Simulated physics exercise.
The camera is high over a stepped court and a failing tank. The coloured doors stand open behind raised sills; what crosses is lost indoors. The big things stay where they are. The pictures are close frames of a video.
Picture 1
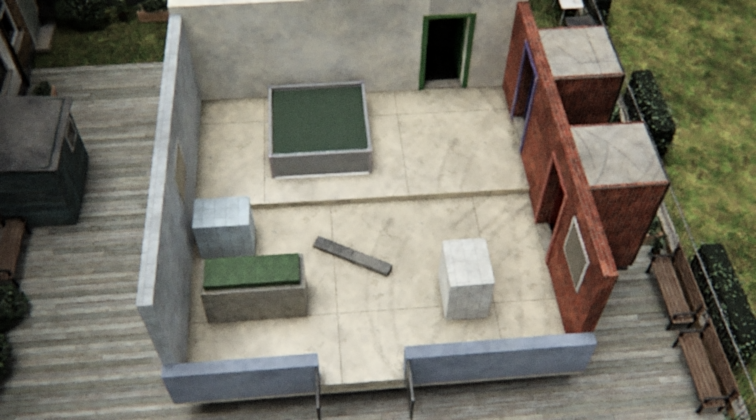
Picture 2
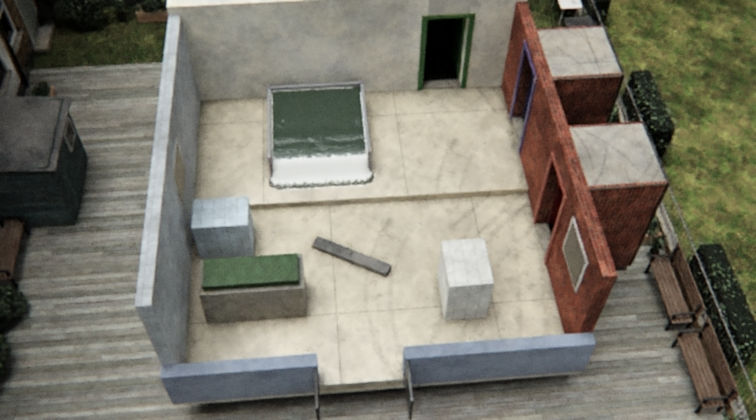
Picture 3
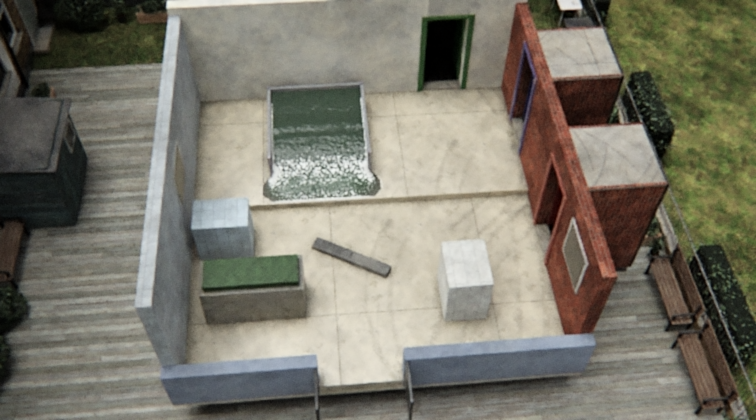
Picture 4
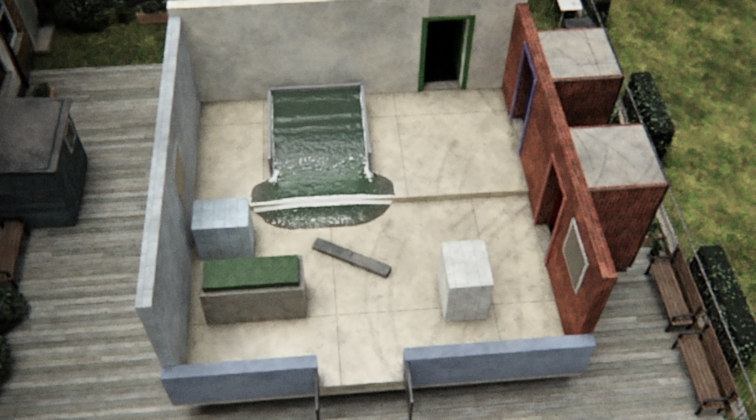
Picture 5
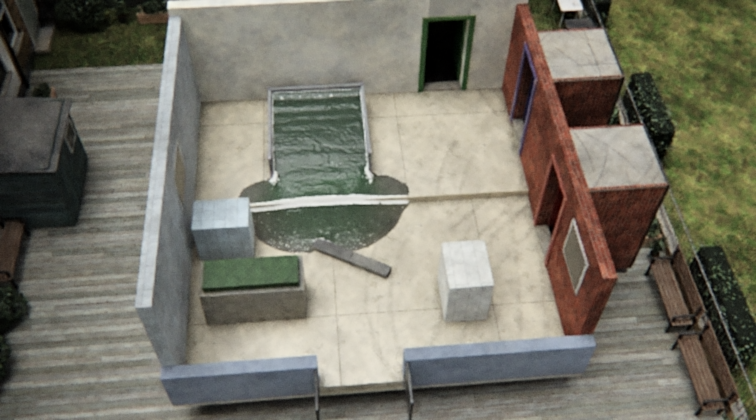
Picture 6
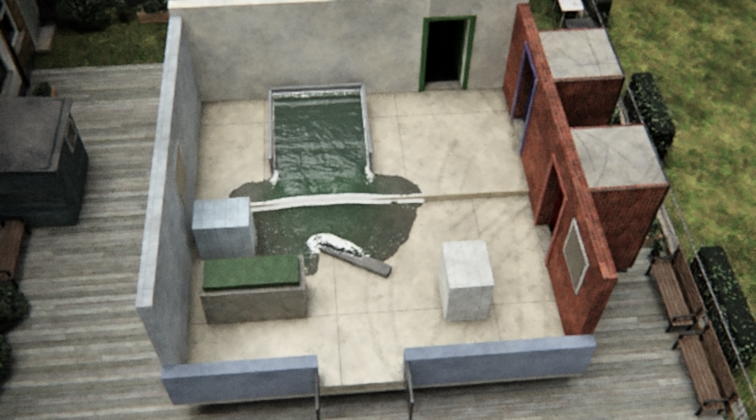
In a roofless walled court, green water poured from the open front of a tank at the back, dropped over a low step, spread across the pale floor and foamed against a slanted grey slab.
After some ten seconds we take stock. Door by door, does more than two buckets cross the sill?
In the end: The green door stays under that; the red door takes more than that; the blue door stays under that.
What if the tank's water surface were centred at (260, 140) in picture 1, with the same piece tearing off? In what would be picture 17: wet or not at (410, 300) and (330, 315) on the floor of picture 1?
In that order: Flooded, awash.
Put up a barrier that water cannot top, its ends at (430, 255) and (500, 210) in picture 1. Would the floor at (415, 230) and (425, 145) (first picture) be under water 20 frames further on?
In that order: Awash, no water.
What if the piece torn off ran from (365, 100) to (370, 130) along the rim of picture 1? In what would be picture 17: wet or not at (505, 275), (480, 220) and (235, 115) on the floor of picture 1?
In that order: Clear, awash, free of water.
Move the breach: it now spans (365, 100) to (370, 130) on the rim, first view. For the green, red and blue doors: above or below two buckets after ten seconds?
In short: Green lets more in; red is over; blue lets more in.
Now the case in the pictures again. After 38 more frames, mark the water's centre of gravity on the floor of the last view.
At about (375, 263).
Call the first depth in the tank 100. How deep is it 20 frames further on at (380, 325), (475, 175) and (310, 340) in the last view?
Roughly 8, 0 and 0 per cent, in turn.
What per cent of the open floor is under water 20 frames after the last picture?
Some 55 per cent.
A moment on, water covers 30 % of the floor; the green door not reached, the red door not reached, the blue door not reached.
Next, water covers 40 % of the floor; the green door not reached, the red door not reached, the blue door not reached.
Then, water covers 55 % of the floor; the green door not reached, the red door over two buckets in, the blue door not reached.
Later, water covers 60 % of the floor; the green door not reached, the red door far over two buckets in, the blue door not reached.
In the end, water covers 60 % of the floor; the green door not reached, the red door far over two buckets in, the blue door not reached.
